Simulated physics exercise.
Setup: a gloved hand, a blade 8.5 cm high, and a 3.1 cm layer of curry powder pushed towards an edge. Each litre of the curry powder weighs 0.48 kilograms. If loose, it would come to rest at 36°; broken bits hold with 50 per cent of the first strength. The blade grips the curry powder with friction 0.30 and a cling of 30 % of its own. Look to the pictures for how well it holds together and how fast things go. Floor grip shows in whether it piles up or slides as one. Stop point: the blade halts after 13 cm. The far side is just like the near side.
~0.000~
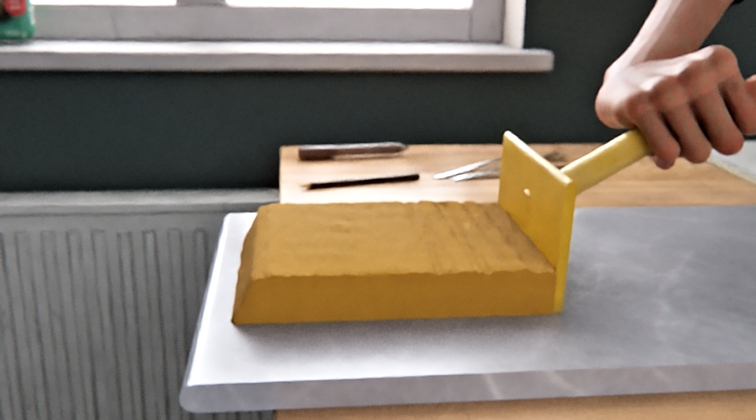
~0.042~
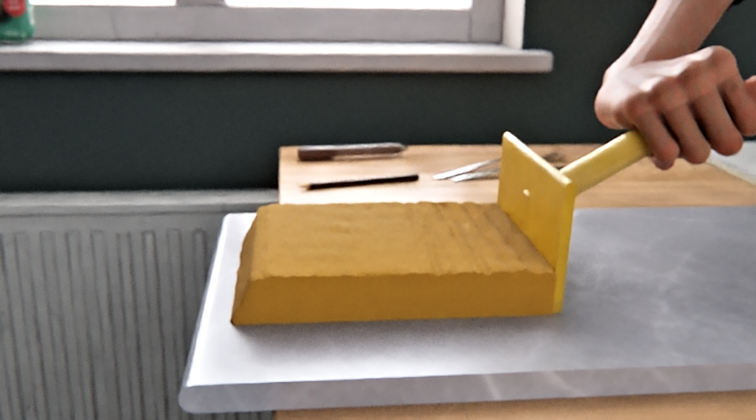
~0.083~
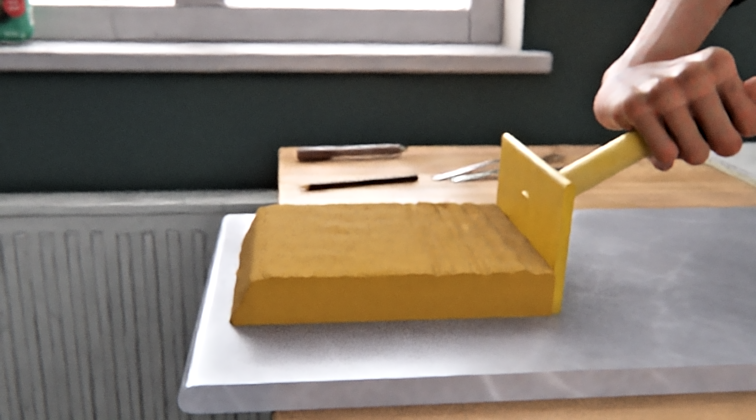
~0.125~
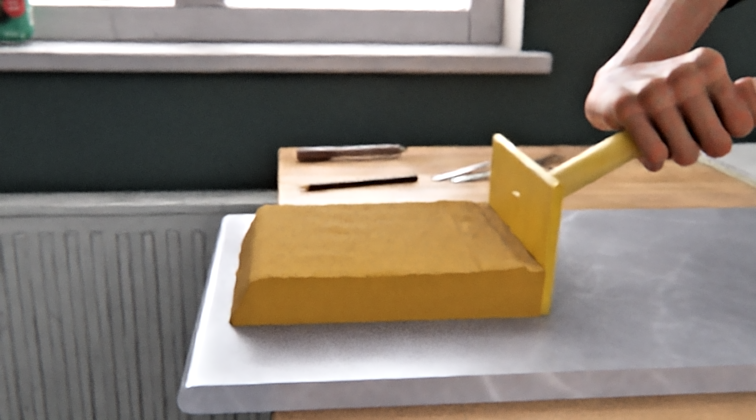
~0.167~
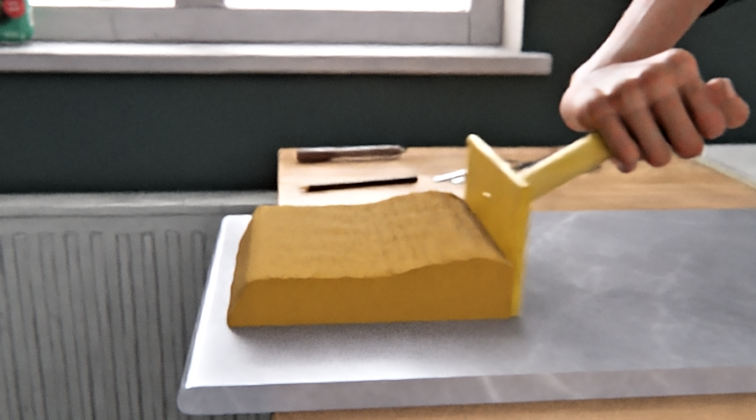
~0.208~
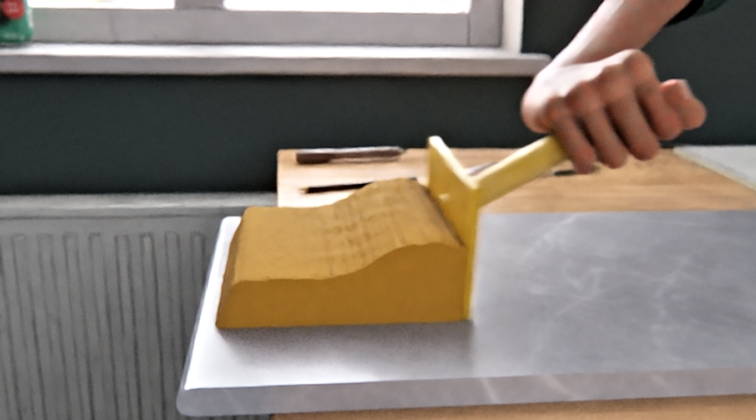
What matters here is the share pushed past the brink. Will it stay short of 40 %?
No, it ends above 40 %.
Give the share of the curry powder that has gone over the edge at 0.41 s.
Value: Near 20 %.
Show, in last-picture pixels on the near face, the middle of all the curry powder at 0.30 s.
That point lands roughly at (270, 294).
After 0.30 s, 0 % has gone over the edge.
After 0.41 s, 20 % has gone over the edge.
After 0.51 s, 36 % has gone over the edge.
After 0.62 s, 49 % has gone over the edge.
After 0.81 s, at the end, 50 % has gone over the edge.
